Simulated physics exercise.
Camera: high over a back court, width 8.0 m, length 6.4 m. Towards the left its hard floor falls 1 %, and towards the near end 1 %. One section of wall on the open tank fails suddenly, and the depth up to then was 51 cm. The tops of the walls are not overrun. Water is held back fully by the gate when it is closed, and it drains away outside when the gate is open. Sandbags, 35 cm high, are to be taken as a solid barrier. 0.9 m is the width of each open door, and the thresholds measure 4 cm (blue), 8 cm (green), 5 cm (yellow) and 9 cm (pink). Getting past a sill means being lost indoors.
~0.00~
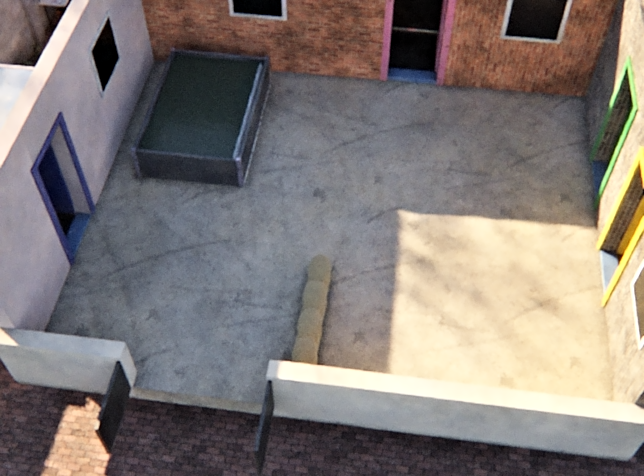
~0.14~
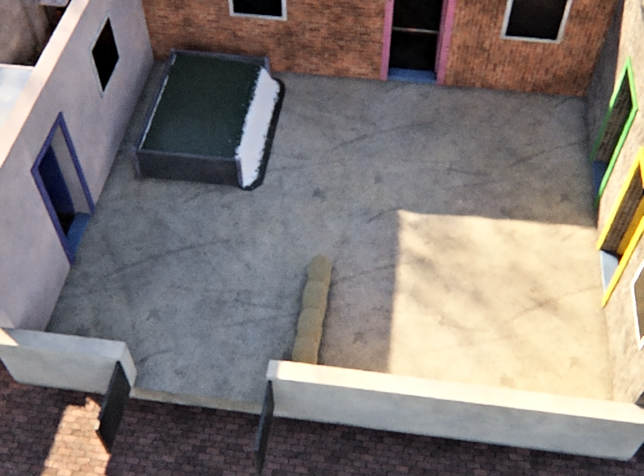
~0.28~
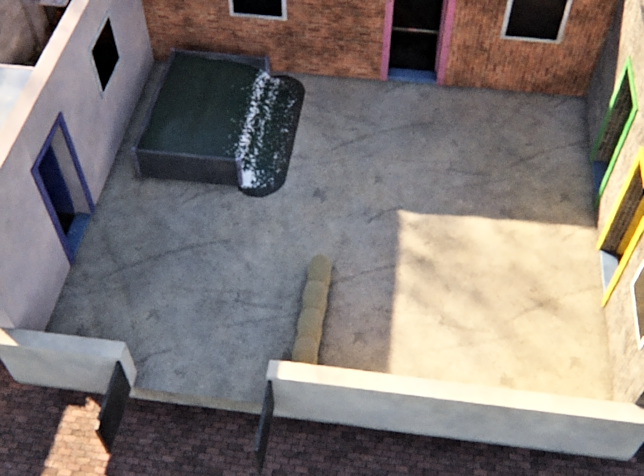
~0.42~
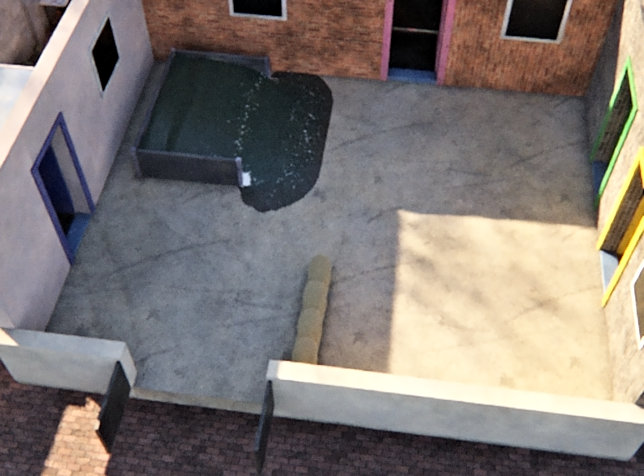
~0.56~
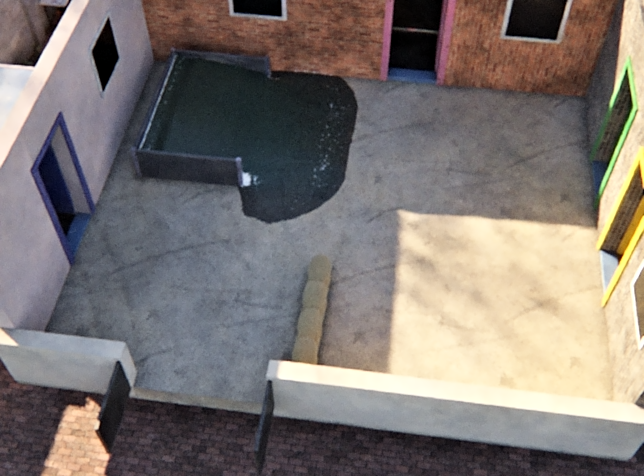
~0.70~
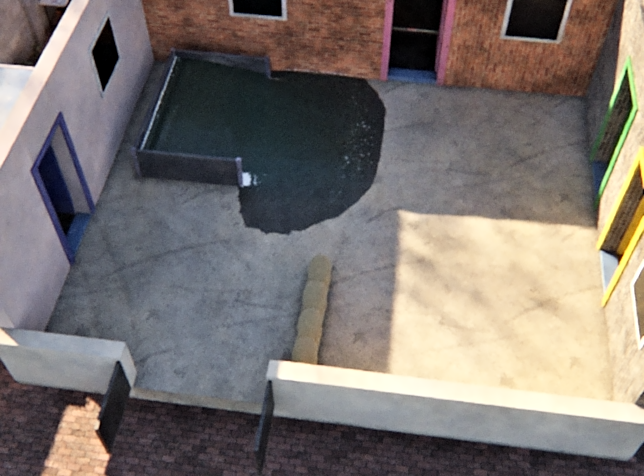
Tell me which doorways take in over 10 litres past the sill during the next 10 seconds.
Within those 10 seconds, the blue door takes in no more than that; the green door takes in over 10 litres; the yellow door takes in over 10 litres; the pink door takes in no more than that.
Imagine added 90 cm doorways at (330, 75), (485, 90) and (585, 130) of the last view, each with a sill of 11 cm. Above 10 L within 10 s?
Note, doorways in listed order: Stays short, stays short, goes beyond.
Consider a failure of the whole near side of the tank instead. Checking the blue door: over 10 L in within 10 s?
Then the blue door ends up out of bounds.
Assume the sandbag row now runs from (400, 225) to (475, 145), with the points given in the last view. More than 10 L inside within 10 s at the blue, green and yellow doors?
Blue within the limit, green within the limit, yellow within the limit.
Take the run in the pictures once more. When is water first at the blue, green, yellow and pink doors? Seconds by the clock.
Arrival: Blue not within the 10 s, green 2.0 s, yellow 2.8 s, pink 1.0 s.
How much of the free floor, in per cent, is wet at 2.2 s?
Some 45 per cent of it.
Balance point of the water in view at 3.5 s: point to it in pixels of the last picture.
Around (408, 164).
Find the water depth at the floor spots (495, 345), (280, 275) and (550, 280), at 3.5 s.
In that order: 3, 1 and 3 cm.
After 1.4 s water covers 30 % of the floor and is deepest (20 cm) near (253, 167); blue door not reached, green door not reached, yellow door not reached, pink door 6 cm at the sill, 0 L in.
After 2.2 s water covers 45 % of the floor and is deepest (14 cm) near (255, 159); blue door not reached, green door 9 cm at the sill, 0 L in, yellow door not reached, pink door 10 cm at the sill, 0 L in.
After 3.5 s water covers 60 % of the floor and is deepest (23 cm) near (555, 104); blue door not reached, green door 18 cm at the sill, 43 L in, yellow door 12 cm at the sill, 10 L in, pink door 7 cm at the sill, 0 L in.
After 6.0 s water covers 65 % of the floor and is deepest (14 cm) near (573, 424); blue door not reached, green door 8 cm at the sill, 84 L in, yellow door 6 cm at the sill, 40 L in, pink door 3 cm at the sill, 0 L in.
After 10.0 s water covers 80 % of the floor and is deepest (16 cm) near (328, 394); blue door not reached, green door 1 cm at the sill, 85 L in, yellow door 2 cm at the sill, 41 L in, pink door 2 cm at the sill, 0 L in.
